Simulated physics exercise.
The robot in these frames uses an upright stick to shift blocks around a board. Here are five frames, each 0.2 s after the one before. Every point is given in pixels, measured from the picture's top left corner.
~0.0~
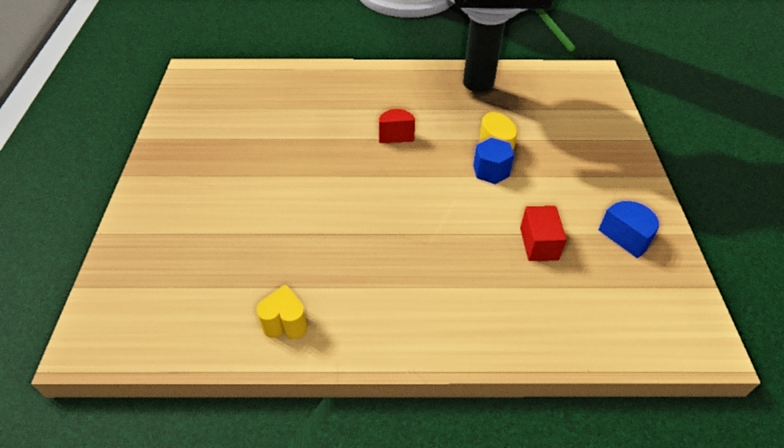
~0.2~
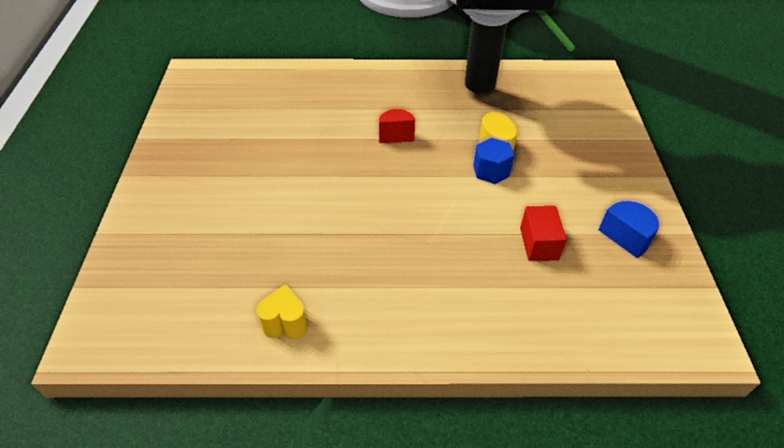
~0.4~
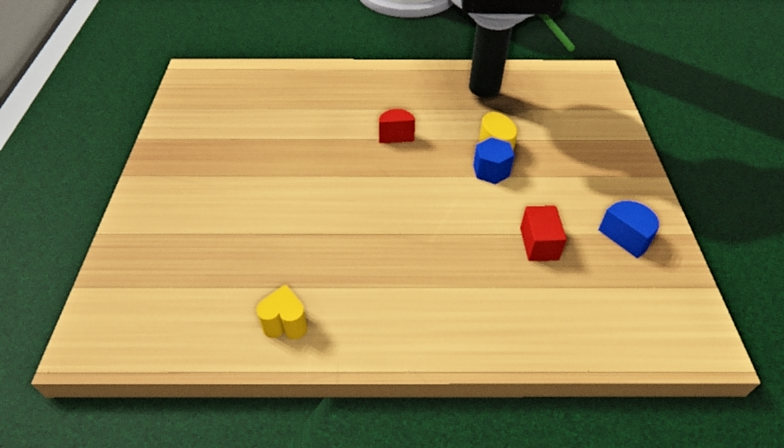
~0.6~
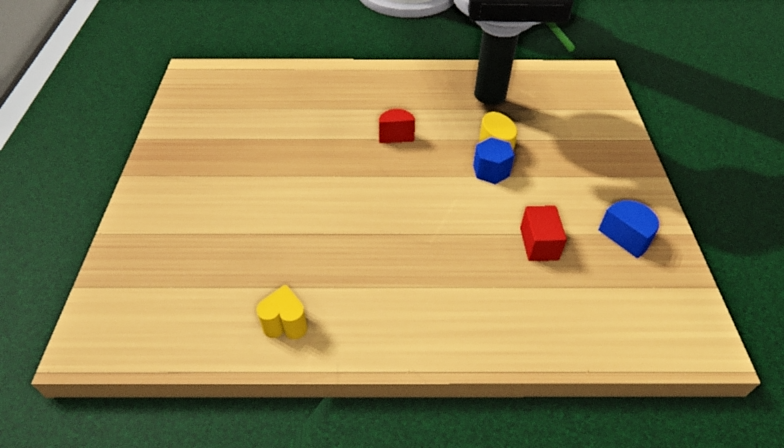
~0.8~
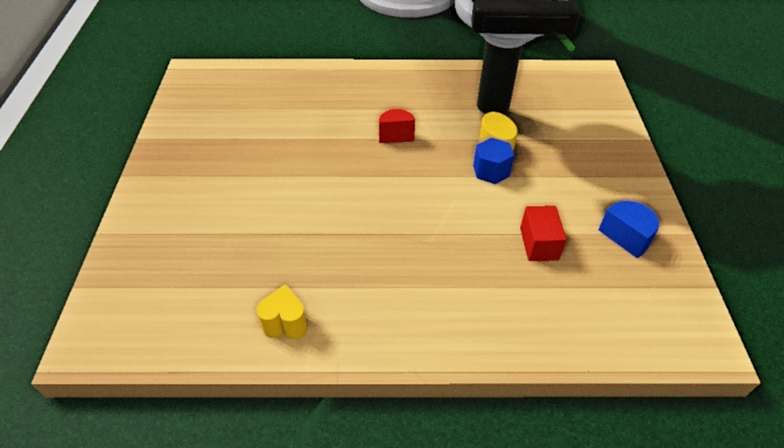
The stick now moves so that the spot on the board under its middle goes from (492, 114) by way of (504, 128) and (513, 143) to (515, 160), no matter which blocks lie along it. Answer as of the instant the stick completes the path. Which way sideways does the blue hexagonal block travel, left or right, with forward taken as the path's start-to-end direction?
That's a shift to the right.
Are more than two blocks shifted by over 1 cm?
It seems not.
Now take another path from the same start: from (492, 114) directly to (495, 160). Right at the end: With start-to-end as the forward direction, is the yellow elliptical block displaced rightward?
I expect not.
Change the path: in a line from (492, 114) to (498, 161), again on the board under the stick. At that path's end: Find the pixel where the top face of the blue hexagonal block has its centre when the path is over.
It sits at (496, 178).
The first path, step by step. Halfway along, stick at (512, 128); blue hexagonal block at (493, 160), turned 20° clockwise; yellow elliptical block at (506, 137).
At the end, stick at (517, 151); blue hexagonal block at (484, 177), turned 40° clockwise; yellow elliptical block at (511, 163).
